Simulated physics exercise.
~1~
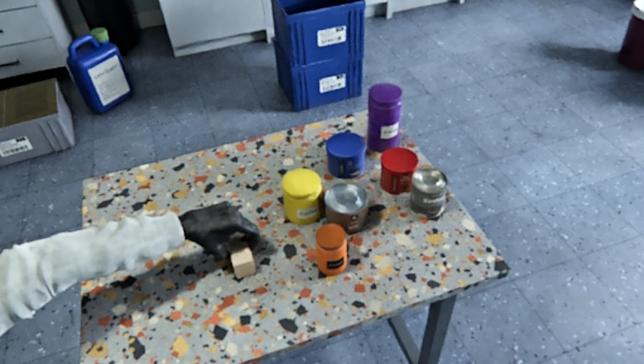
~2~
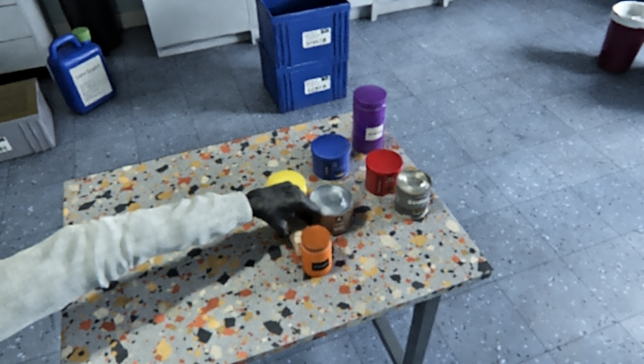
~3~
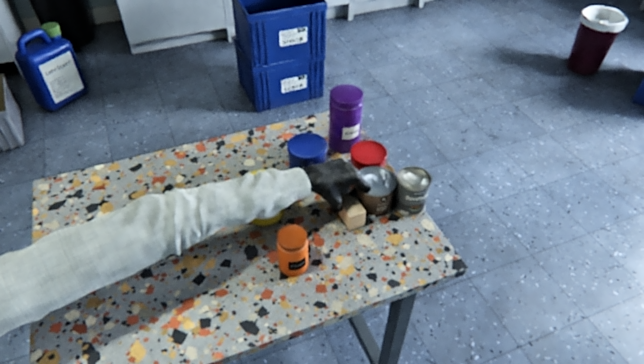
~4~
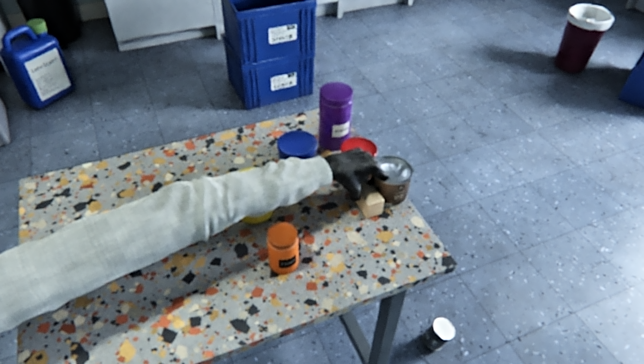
The clip shows a gloved hand sliding a small block across a speckled table into a cluster of colored containers, pushing a brown tub and a grey tin rightward until the tin drops to the floor, while the red tin and the others remain on the table.
